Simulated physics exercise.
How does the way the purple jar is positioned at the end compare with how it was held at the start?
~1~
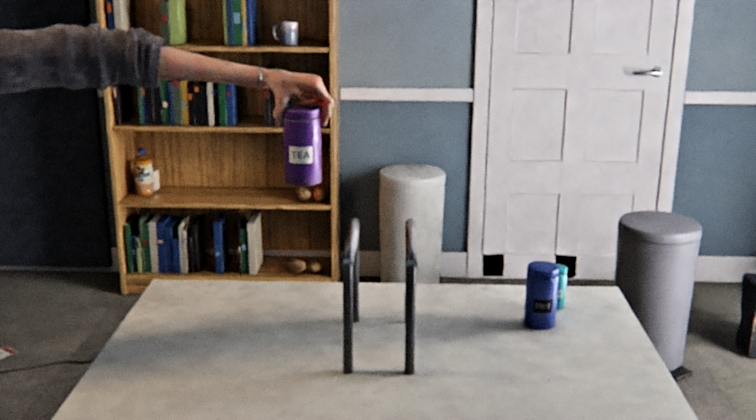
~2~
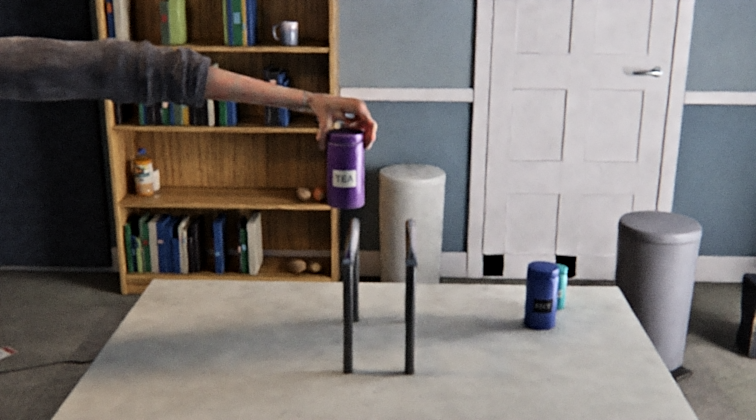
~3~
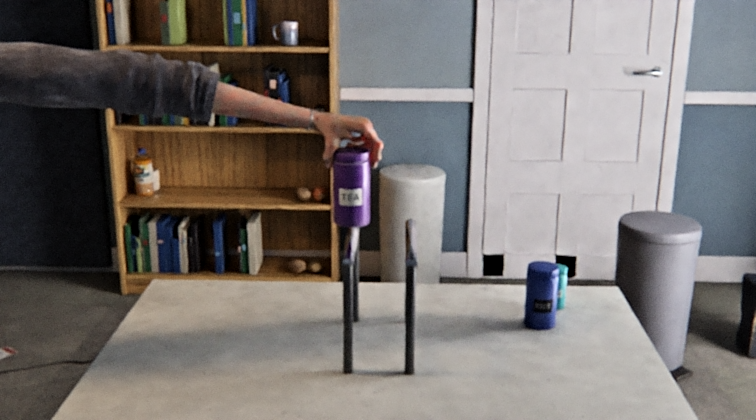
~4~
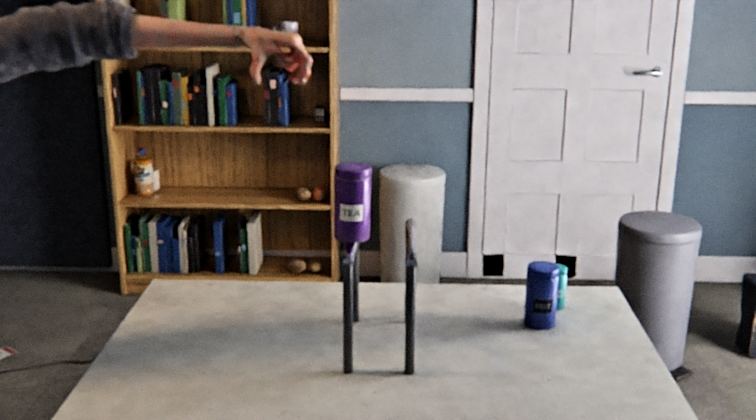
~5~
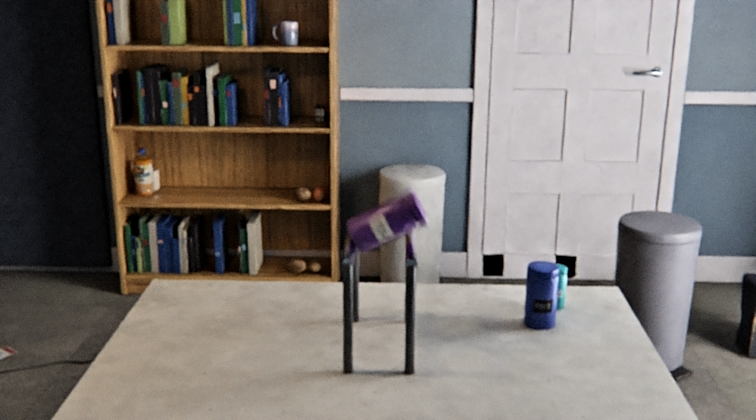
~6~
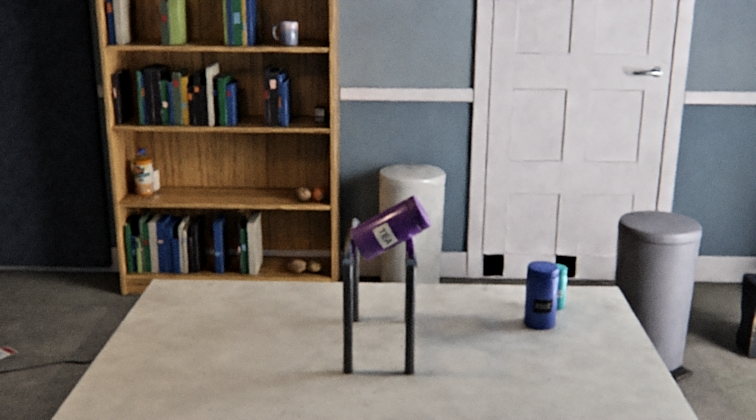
At the start the purple jar was held upright in the hand, but by the end it was leaning over to the right on top of the metal stand.
